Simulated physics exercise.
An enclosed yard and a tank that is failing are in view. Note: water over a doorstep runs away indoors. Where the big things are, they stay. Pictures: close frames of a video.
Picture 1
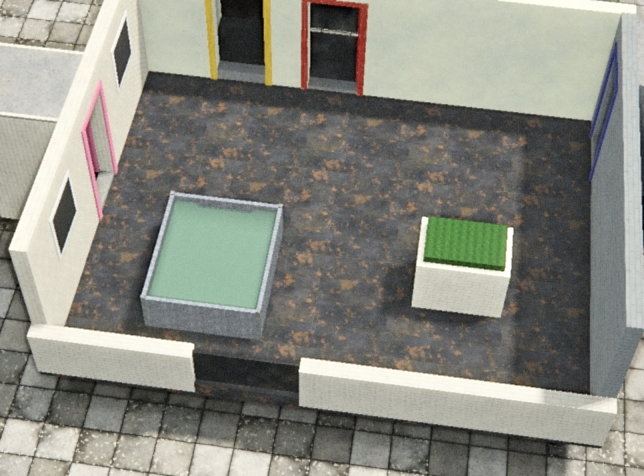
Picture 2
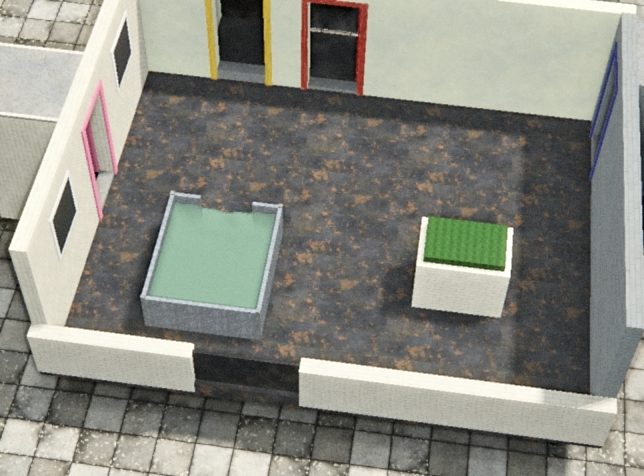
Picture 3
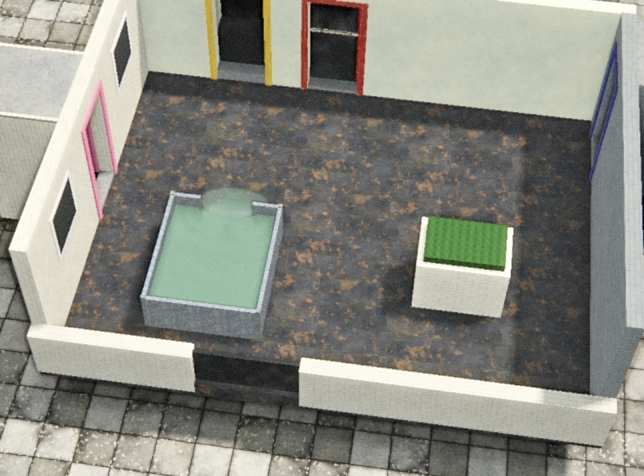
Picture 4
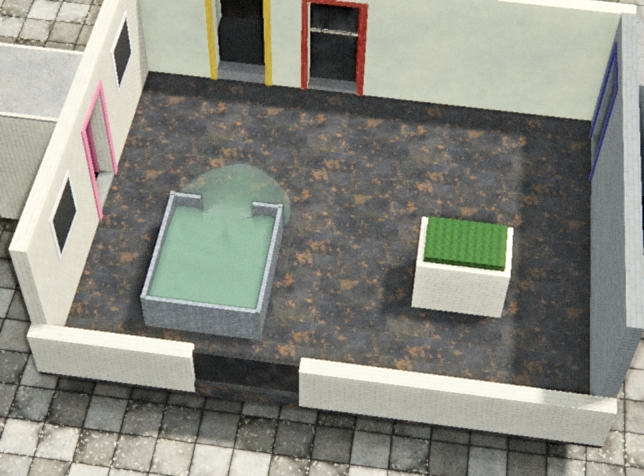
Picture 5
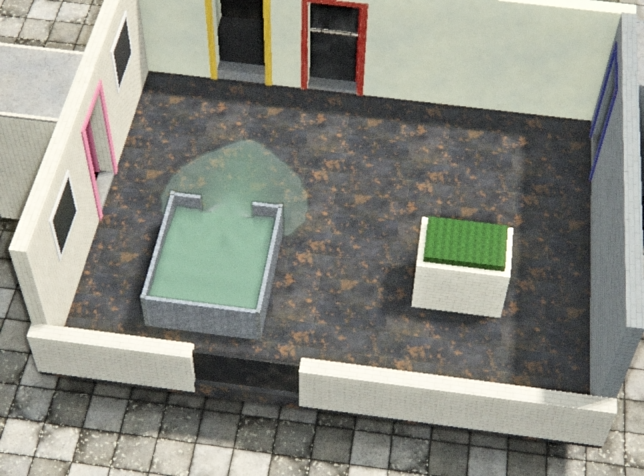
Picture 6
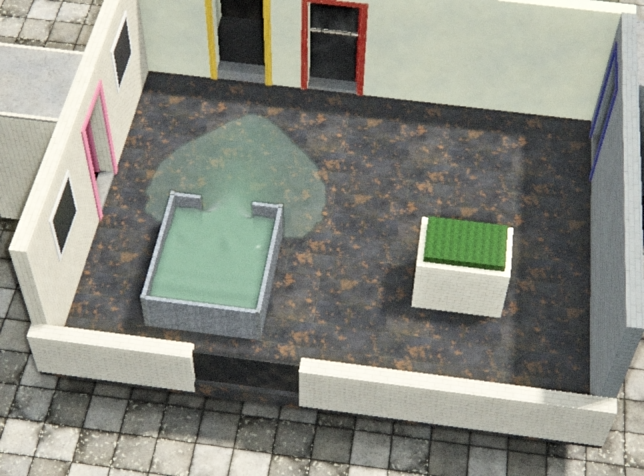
A walled yard with a dark, rust-flecked floor is seen from above at an angle, with grey paving outside. A grey-walled tank of pale green liquid stands left of centre, a white block topped with green stands to the right, and yellow, red, pink and blue openings line the walls. A gap opens in the tank's far side and liquid pours out, spreading backward in a widening translucent sheet, while the camera stays still.
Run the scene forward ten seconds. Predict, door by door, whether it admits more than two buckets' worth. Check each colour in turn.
As I see it, most likely the red door gets too much water; most likely the yellow door gets two buckets or less; most likely the blue door gets two buckets or less; most likely the pink door gets two buckets or less.
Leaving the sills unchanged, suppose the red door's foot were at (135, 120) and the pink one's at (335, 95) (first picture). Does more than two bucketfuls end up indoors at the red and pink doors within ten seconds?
Result - red door surpasses the mark, pink door surpasses the mark.
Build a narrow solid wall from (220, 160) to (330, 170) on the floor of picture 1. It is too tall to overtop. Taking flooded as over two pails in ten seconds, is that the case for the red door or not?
In short: The red door lets less in.
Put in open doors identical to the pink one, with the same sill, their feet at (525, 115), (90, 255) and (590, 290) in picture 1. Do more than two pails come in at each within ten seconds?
Note: Door one undershoots; door two undershoots; door three undershoots.
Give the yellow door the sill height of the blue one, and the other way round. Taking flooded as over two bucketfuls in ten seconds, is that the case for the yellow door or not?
My take: The yellow door gets past it.
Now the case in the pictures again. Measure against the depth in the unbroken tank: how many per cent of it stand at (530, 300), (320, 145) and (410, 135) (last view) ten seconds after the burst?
My figures are about 6, 8 and 6 percent.
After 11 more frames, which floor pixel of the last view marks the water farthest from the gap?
Front's tip: Near (432, 105).
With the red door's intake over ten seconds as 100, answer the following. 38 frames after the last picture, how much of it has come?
My estimate is close to 90 per cent.
A moment on, water covers 25 % of the floor; the red door wet at the sill, nothing in, the yellow door wet at the sill, nothing in, the blue door not reached, the pink door not reached.
Next, water covers 30 % of the floor; the red door over two buckets in, the yellow door wet at the sill, nothing in, the blue door not reached, the pink door wet at the sill, nothing in.
Then, water covers 35 % of the floor; the red door over two buckets in, the yellow door wet at the sill, nothing in, the blue door not reached, the pink door wet at the sill, nothing in.
Later, water covers 55 % of the floor; the red door far over two buckets in, the yellow door under two buckets in, the blue door wet at the sill, nothing in, the pink door wet at the sill, nothing in.
In the end, water covers 80 % of the floor; the red door far over two buckets in, the yellow door under two buckets in, the blue door wet at the sill, nothing in, the pink door wet at the sill, nothing in.
